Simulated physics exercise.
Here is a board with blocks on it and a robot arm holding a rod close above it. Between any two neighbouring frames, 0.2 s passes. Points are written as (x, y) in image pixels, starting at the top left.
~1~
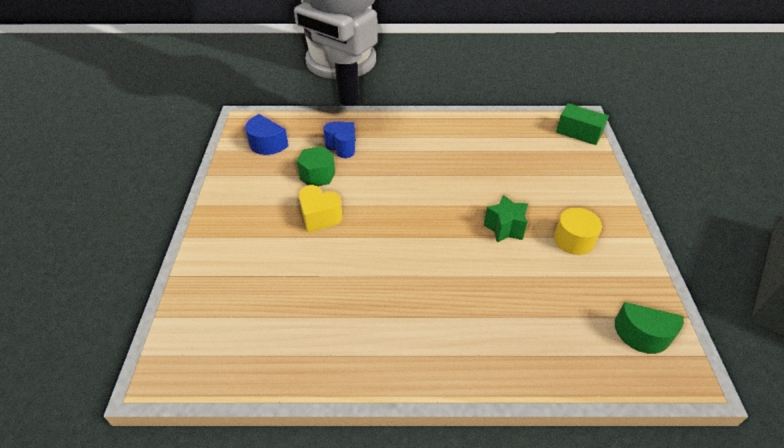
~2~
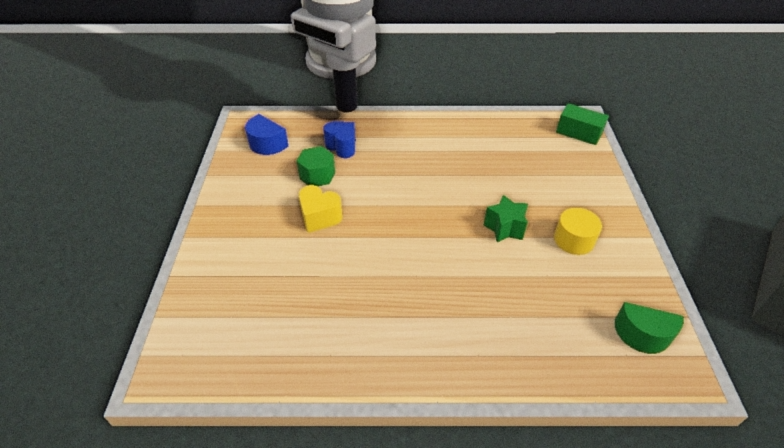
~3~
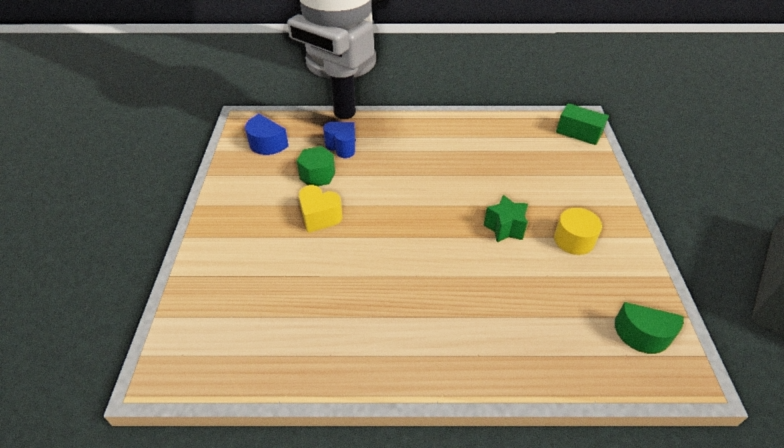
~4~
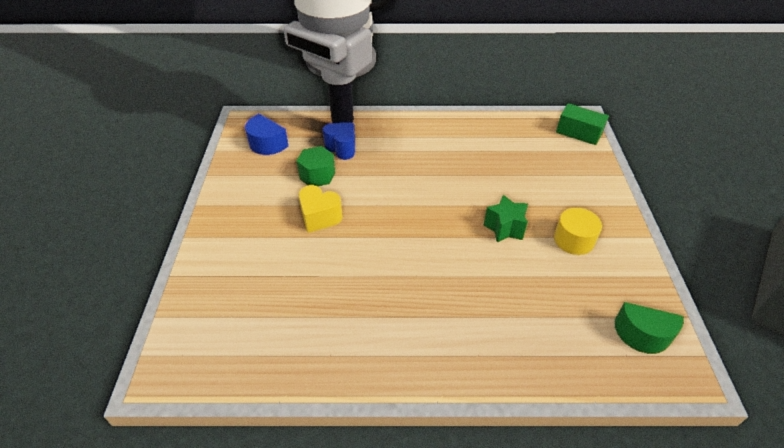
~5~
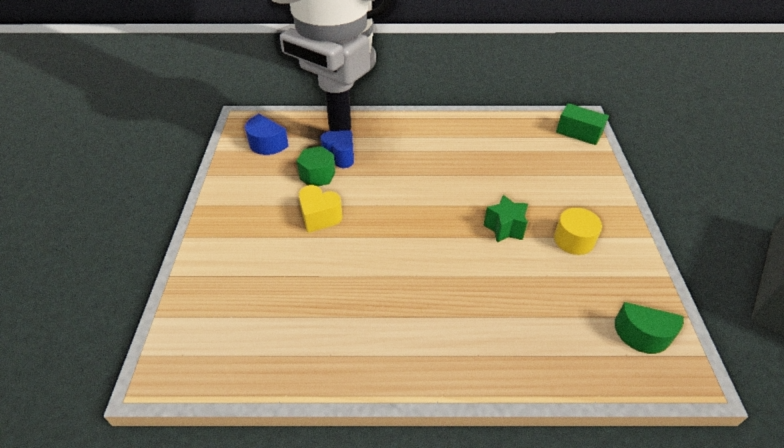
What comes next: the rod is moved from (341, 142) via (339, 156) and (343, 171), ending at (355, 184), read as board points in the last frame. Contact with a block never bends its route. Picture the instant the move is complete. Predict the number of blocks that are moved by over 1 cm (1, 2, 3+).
Two move.
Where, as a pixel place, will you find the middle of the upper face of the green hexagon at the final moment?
It is at (301, 174).
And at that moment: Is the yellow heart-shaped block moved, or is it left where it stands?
At the end of the path, it will still be in place.
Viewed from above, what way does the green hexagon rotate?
It turns clockwise.
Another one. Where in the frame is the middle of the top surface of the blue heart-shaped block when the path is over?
At pixel (333, 179).
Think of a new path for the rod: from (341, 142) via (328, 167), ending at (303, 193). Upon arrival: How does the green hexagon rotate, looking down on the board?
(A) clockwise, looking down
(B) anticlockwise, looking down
Correct choice: A.
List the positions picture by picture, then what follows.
The first frame shows tip of the rod at (349, 101), middles of tops, green hexagon at (315, 157), yellow heart-shaped block at (317, 199), blue heart-shaped block at (341, 129).
The second frame shows rod at (347, 108), nothing pushed.
The third frame shows rod at (345, 114), nothing pushed.
The fourth frame shows rod at (343, 122), blue heart-shaped block at (341, 131).
The fifth frame shows rod at (340, 129), green hexagon at (315, 157), yellow heart-shaped block at (317, 199), blue heart-shaped block at (339, 139).
The first path, step by step. Halfway along, rod at (338, 152); green hexagon at (303, 171), turned 15° clockwise; blue heart-shaped block at (332, 163), turned 20° clockwise.
At the end, rod at (354, 172); green hexagon at (301, 174), turned 30° clockwise; yellow heart-shaped block unmoved; blue heart-shaped block at (333, 179), turned 55° clockwise.
